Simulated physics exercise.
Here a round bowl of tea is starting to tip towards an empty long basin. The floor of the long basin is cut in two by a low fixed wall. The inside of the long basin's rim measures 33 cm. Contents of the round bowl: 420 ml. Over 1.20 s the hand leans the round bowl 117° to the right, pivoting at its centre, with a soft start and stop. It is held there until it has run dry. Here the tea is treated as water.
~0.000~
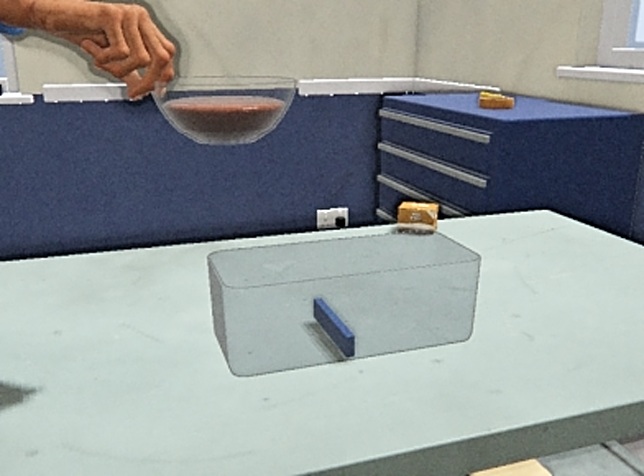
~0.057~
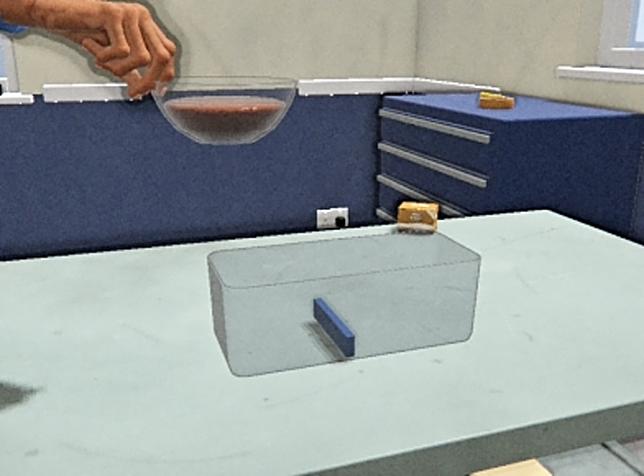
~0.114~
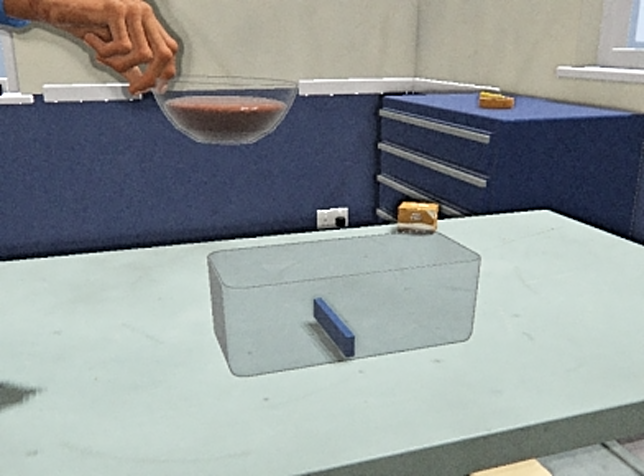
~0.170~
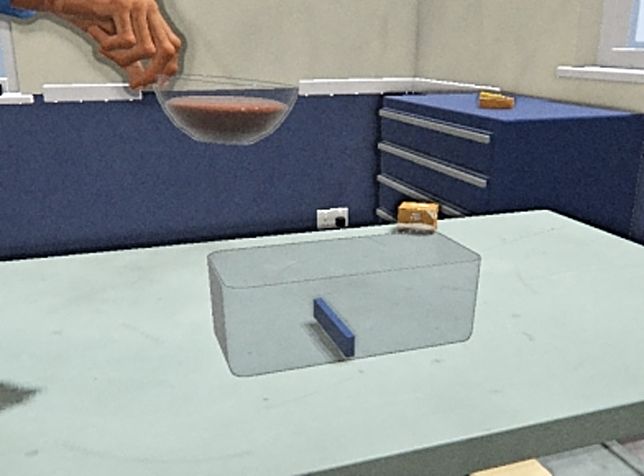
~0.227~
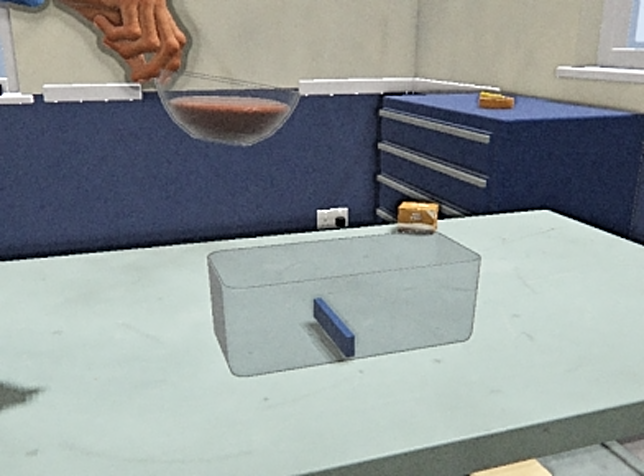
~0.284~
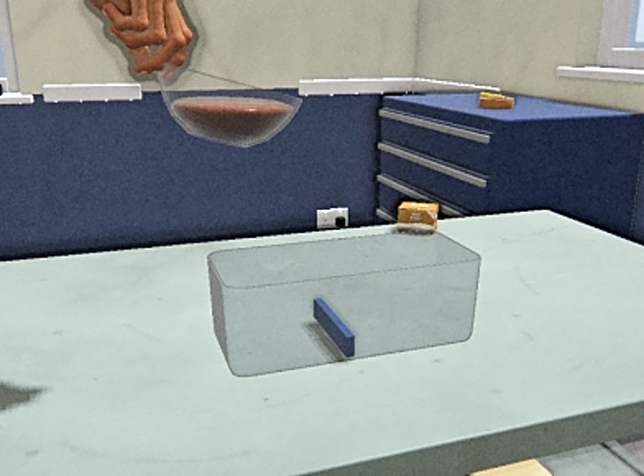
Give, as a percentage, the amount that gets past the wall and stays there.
Past the wall: About 60 %.
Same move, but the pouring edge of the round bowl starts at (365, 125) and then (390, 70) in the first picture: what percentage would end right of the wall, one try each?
Respectively 90 and 85 %.
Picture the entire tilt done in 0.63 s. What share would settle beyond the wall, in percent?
Then you'd be looking at around 55 in a hundred.
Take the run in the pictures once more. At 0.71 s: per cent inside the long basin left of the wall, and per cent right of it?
I'd say some 3 in a hundred on the left and 22 on the right.
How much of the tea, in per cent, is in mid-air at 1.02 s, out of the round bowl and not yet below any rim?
Near 1 per cent, I'd say.
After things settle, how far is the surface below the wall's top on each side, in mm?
The left comes to roughly 20 mm and the right to roughly 16 mm.
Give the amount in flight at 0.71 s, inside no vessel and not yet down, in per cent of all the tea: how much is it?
My guess is roughly 48 %.
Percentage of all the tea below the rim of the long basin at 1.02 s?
Roughly 98 %.
Then, 0.71 s in, the tilt is 75° and 27 per cent is still to pour, 3 is left of the wall and 22 right of it.
Then, 1.02 s in, the tilt is 111° and 0 per cent is still to pour, 39 is left of the wall and 59 right of it.
Then, 1.35 s in, the tilt is 117° and 0 per cent is still to pour, 39 is left of the wall and 60 right of it.
Then, 1.70 s in, the tilt is 117° and 0 per cent is still to pour, 39 is left of the wall and 60 right of it.
Finally, 39 per cent lies left of the wall, 60 right of it and 1 outside.
